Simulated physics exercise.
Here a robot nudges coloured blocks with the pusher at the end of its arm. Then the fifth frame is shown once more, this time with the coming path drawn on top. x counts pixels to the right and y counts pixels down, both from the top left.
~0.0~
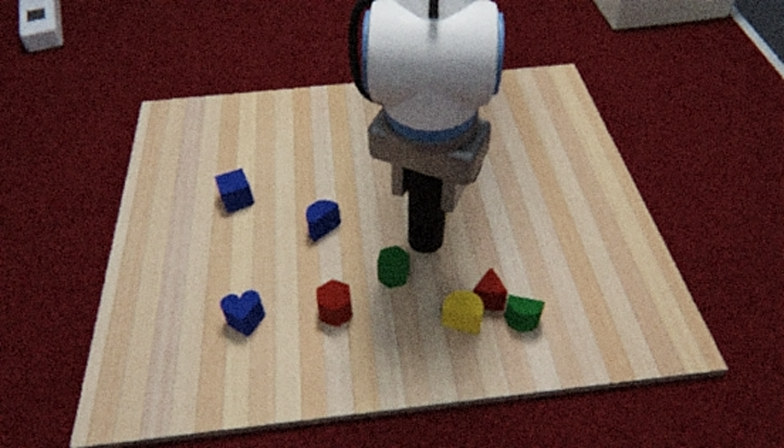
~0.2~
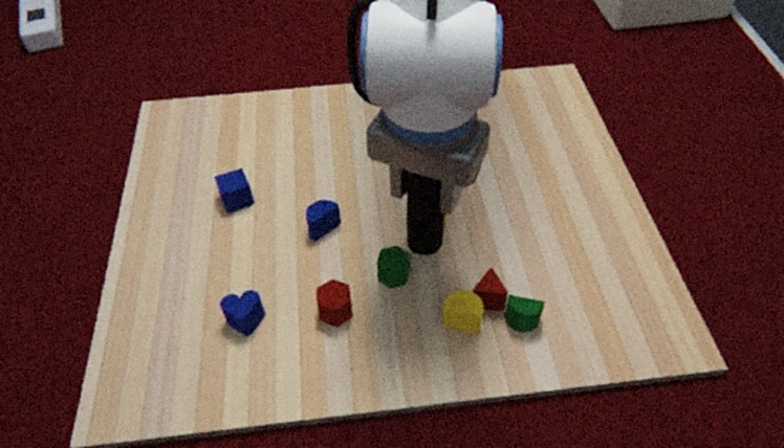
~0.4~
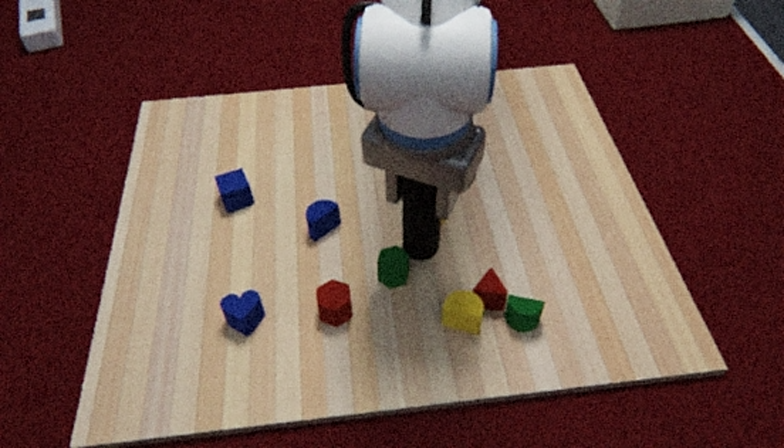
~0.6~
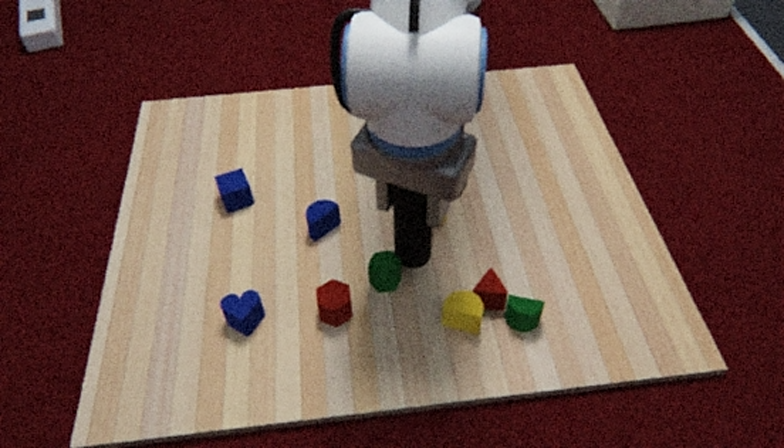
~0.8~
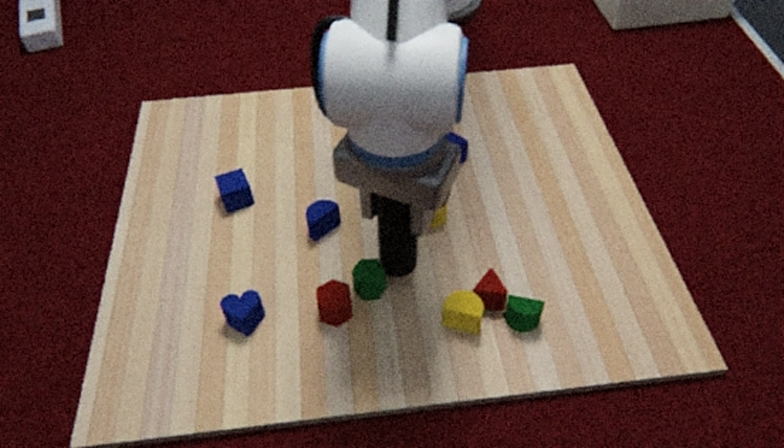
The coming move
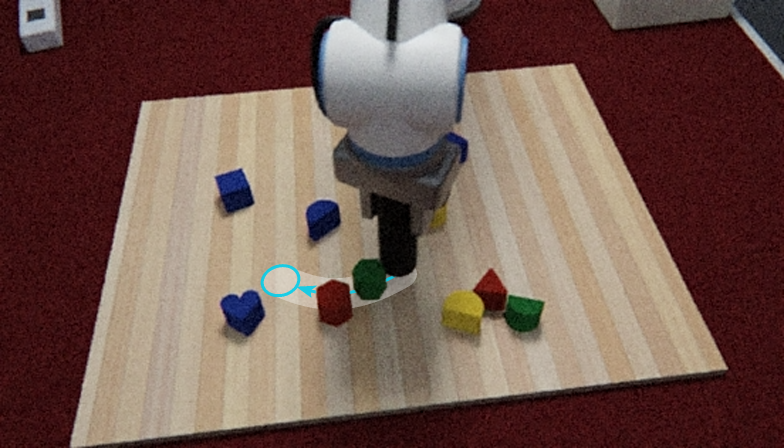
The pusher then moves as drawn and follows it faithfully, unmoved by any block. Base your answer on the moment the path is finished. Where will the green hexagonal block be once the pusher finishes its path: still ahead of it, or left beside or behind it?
Most likely the green hexagonal block slides off.
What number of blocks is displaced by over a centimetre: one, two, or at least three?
Shifted over 1 cm: Two.
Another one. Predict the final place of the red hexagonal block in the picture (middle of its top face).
Its top middle is near (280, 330).
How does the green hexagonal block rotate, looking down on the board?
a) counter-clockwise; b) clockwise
Choice a: Counter-clockwise.
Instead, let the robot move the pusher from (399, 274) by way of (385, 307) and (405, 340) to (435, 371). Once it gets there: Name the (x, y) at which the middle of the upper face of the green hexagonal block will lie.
Put as a pixel place, it's (347, 289).
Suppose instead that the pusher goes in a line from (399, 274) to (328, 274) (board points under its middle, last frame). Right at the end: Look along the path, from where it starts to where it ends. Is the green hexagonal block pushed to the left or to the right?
It heads left.
The line goes from (399, 274) over (361, 290) and (319, 292) to (281, 280).
On the path given first. One third of the way, pusher (360, 279); red hexagonal block (306, 311), turned 15° clockwise; green hexagonal block (331, 292), turned 20° anticlockwise.
Two thirds of the way, pusher (315, 281); red hexagonal block (281, 329), turned 15° anticlockwise; green hexagonal block (292, 301), turned 55° anticlockwise.
At the end, pusher (278, 269); blue heart unmoved; red hexagonal block (280, 330), turned 20° anticlockwise; green hexagonal block (283, 300), turned 80° anticlockwise.
